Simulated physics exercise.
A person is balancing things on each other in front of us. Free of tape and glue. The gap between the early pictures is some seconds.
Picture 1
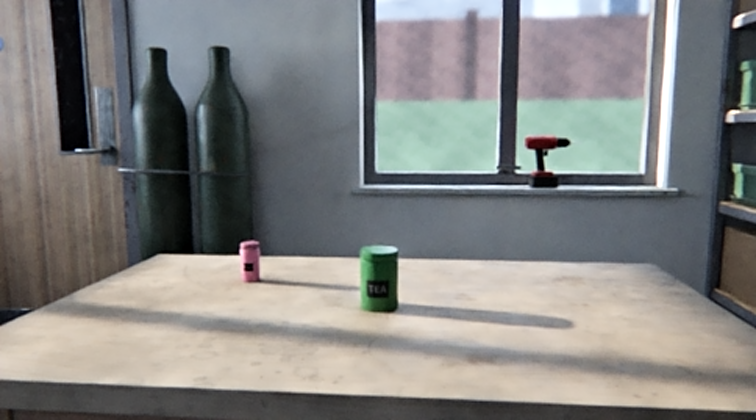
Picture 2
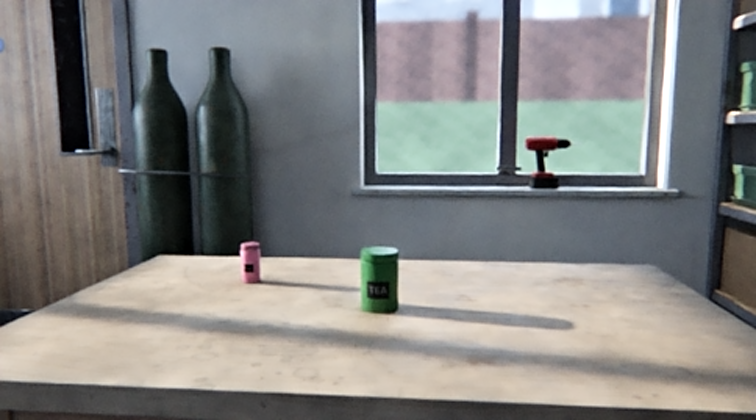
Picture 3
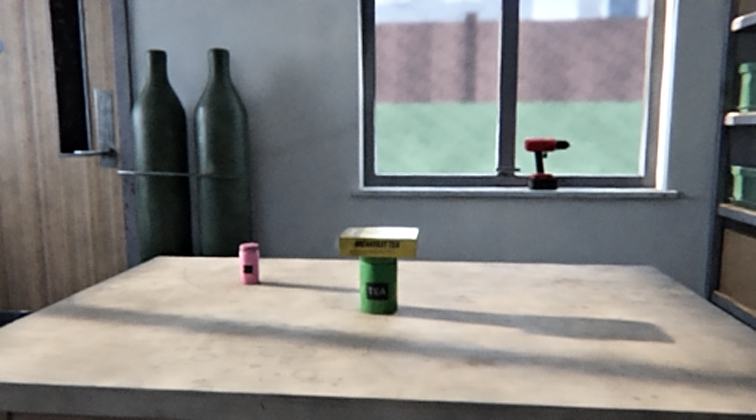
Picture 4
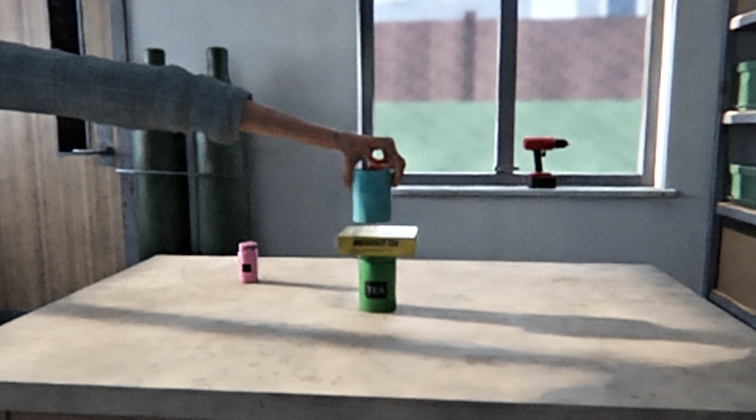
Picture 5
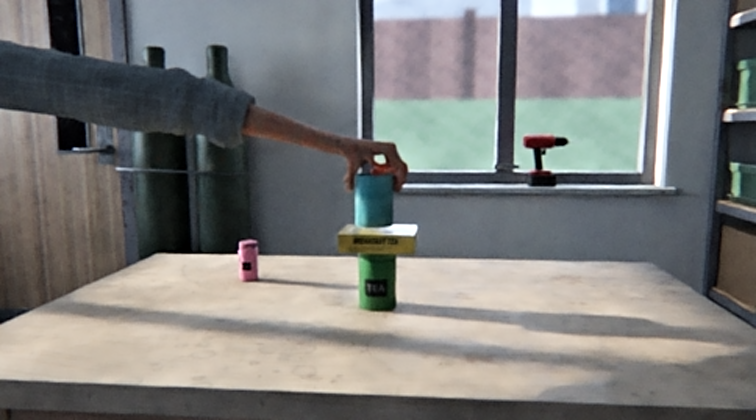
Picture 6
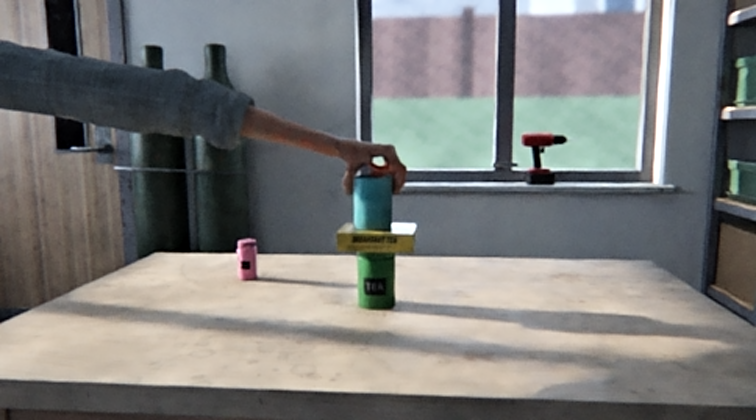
A yellow packet appears on the green jar, then a hand lowers a turquoise cup onto it.
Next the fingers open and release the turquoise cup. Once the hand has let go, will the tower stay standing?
It is going to stay in one piece.
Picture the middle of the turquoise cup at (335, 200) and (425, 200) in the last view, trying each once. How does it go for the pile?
The pile collapses the first time and collapses the second time.
Then, 1.00 s after the last picture, nothing has stirred.
Then, 2.10 s after the last picture, turquoise cup resting near (373, 203).
At rest, all 4 in place. Seen from the same camera at the end, turquoise cup near (373, 203). The pile holds.
